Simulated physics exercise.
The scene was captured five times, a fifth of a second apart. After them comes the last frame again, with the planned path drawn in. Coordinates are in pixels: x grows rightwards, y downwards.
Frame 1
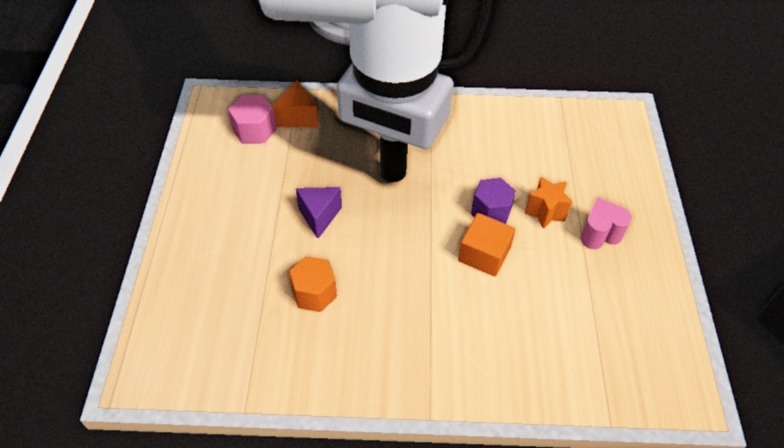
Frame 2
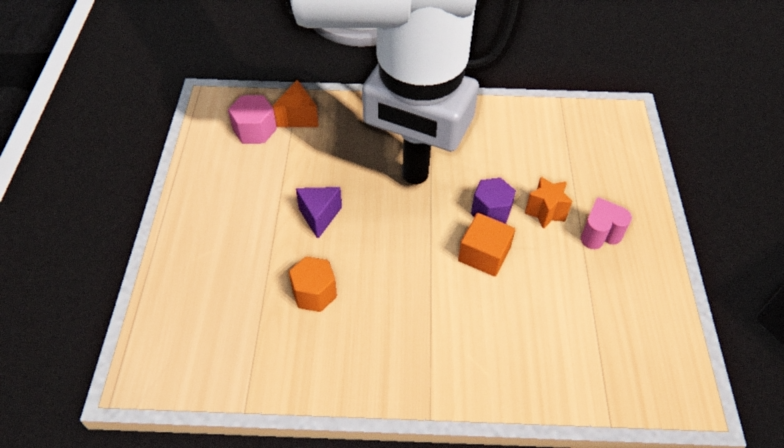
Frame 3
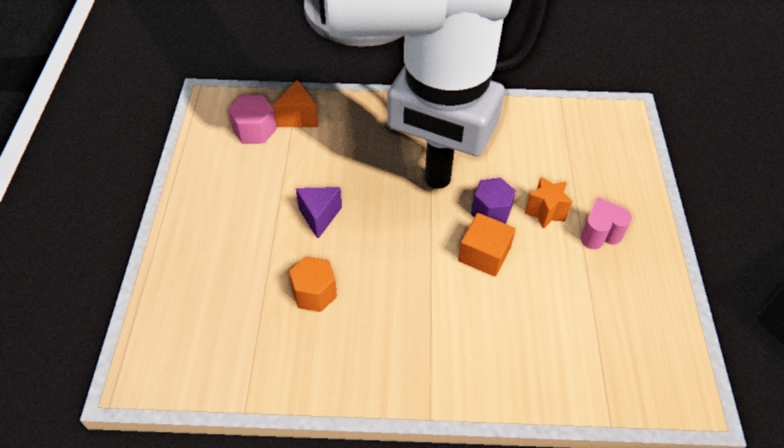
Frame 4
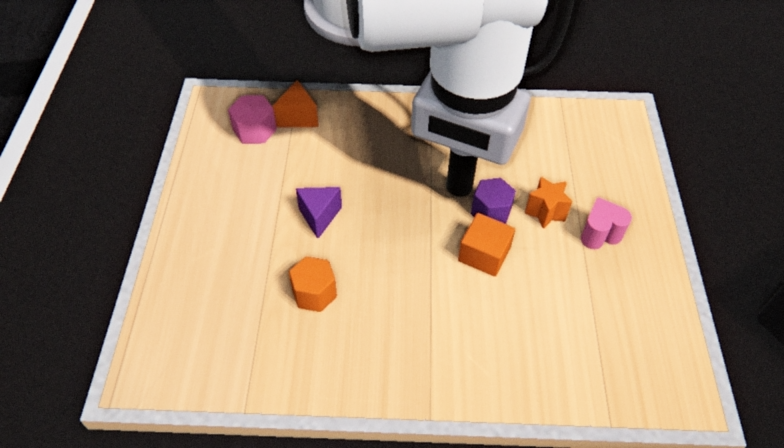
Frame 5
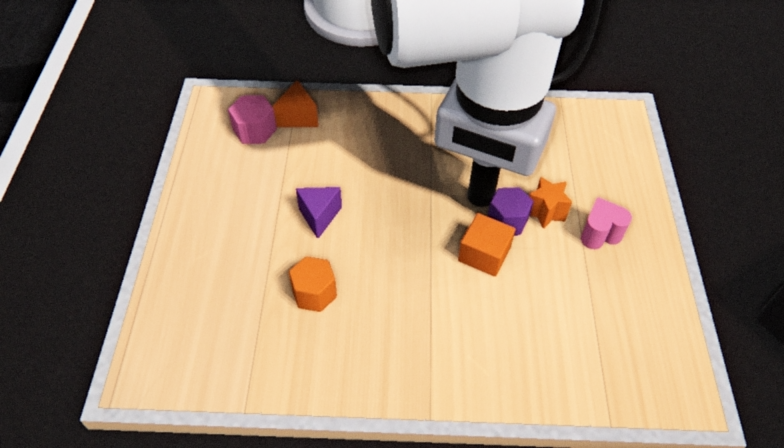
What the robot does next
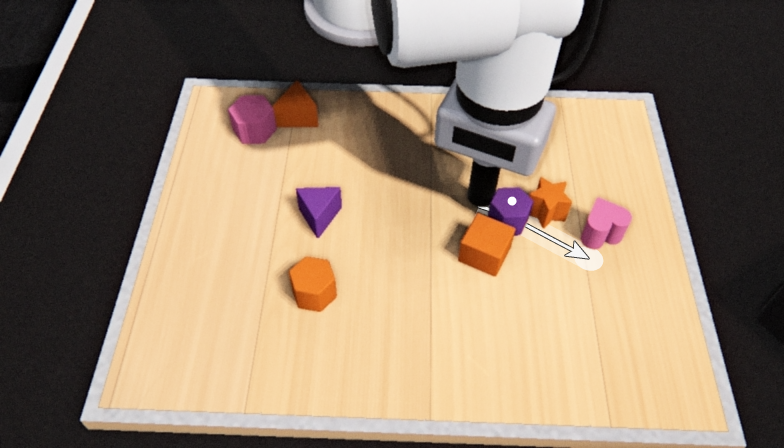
A white and grey robot arm with a black bar at its tip moves steadily right and slightly down over a pale wooden board with a grey edge, seen from above by a still camera. A pink block, orange triangle, purple triangle and orange hexagon sit left, with an orange square, orange star and pink heart right. The bar pushes the purple hexagon slightly right, toward the star.
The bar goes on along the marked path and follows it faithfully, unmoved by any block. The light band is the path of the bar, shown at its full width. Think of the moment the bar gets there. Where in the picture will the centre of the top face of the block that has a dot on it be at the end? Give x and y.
The answer is (611, 269).
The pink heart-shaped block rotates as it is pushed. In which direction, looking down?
It turns round anticlockwise.
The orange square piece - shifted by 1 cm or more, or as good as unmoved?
That block stands still.
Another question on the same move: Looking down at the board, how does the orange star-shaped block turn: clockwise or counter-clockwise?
Turns anticlockwise.
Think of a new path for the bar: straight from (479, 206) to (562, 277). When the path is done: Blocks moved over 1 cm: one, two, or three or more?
One block moves more than 1 cm.
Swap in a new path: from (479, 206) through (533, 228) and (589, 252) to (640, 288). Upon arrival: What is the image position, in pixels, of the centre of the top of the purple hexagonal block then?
Just about (607, 273).
The drawn path runs from (479, 206) by way of (534, 229) to (589, 258); the dot is on the purple hexagonal block.
What follows on the original path. One third of the way, bar at (519, 211); purple hexagonal block at (547, 221), turned 25° clockwise; orange star-shaped block at (559, 192), turned 15° anticlockwise.
Two thirds of the way, bar at (556, 230); purple hexagonal block at (582, 245), turned 45° clockwise; orange star-shaped block at (571, 194), turned 65° anticlockwise.
At the end, bar at (593, 250); orange square piece not moved; purple hexagonal block at (611, 269), turned 65° clockwise; orange star-shaped block at (571, 194), turned 65° anticlockwise; pink heart-shaped block at (616, 216), turned 25° anticlockwise.
